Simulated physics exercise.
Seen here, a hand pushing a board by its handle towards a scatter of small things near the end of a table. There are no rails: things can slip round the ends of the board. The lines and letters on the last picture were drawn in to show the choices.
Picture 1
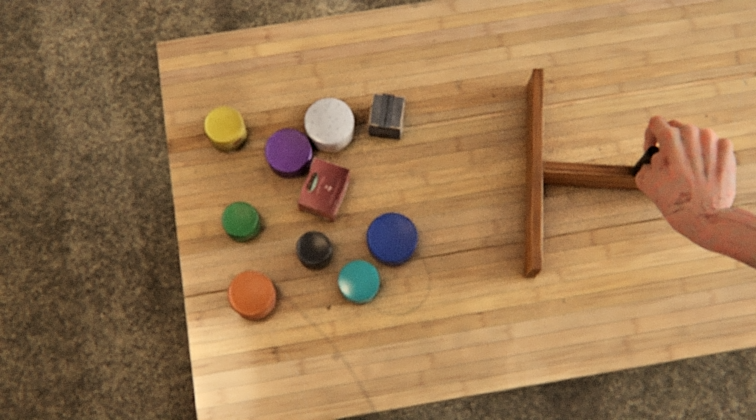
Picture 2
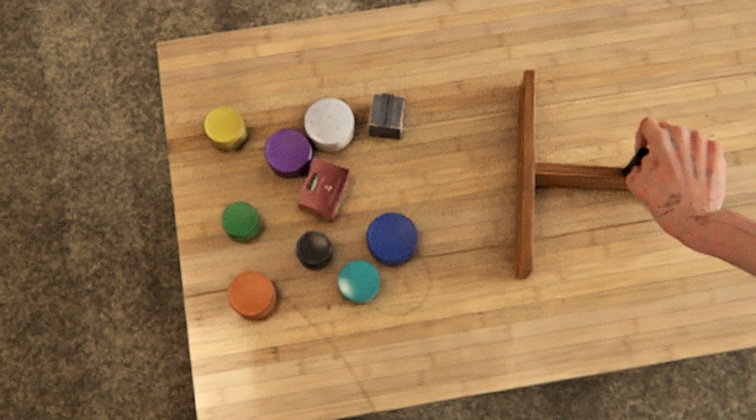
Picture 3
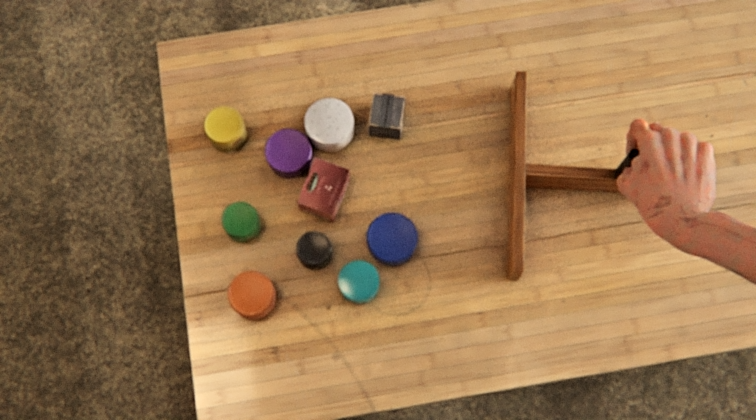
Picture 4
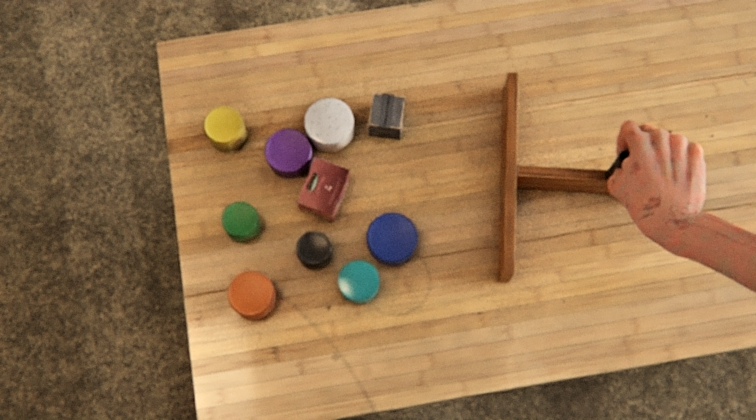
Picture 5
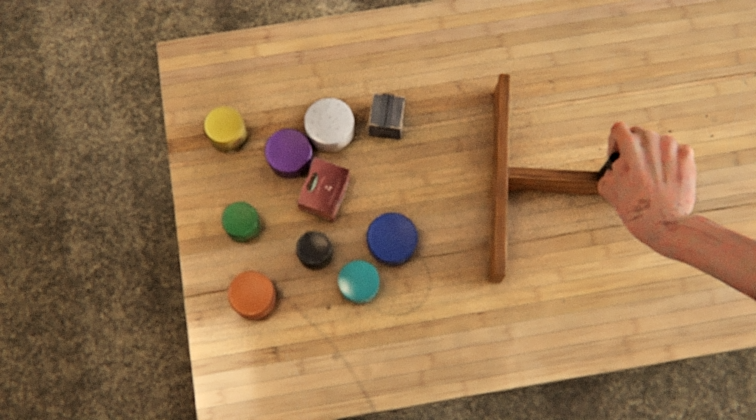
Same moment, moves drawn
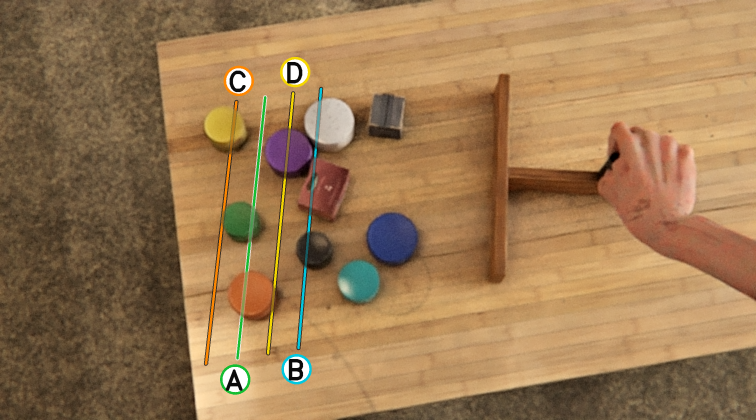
A hand gripped the handle of a wooden board and slid it slowly a short way left across the table, towards a scatter of colourful round tubs and small blocks that stayed still.
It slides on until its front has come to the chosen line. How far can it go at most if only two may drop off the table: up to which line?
A is the last line within the limit.
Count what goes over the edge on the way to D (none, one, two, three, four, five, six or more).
In all, none.
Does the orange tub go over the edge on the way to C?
Yes.
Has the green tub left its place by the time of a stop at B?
No.
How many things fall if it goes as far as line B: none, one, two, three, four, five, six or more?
The count is none.
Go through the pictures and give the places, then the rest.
In the first picture, white pot (329, 125); yellow tub (226, 130); red packet (324, 190).
In the second picture, board (529, 167); orange tub (252, 295).
In the third picture, board (520, 168); blue jar (392, 240).
In the fourth picture, board (511, 170); purple tub (289, 154).
In the fifth picture, board (503, 171); turquoise pot (359, 283); white pot (329, 125); yellow tub (226, 130).
On the marked copy, A at (252, 222); B at (310, 213); C at (222, 227); D at (281, 217).
Following A. Soon after the start, board (413, 186); blue jar (379, 240); yellow tub (226, 130).
Later, board (323, 200); black tub (256, 259); purple tub (266, 155).
In the end, board (252, 211); orange tub (194, 321); black tub (189, 270); none fallen.
As for the rest, B is within the limit but short; C drops three; D is within the limit but short.
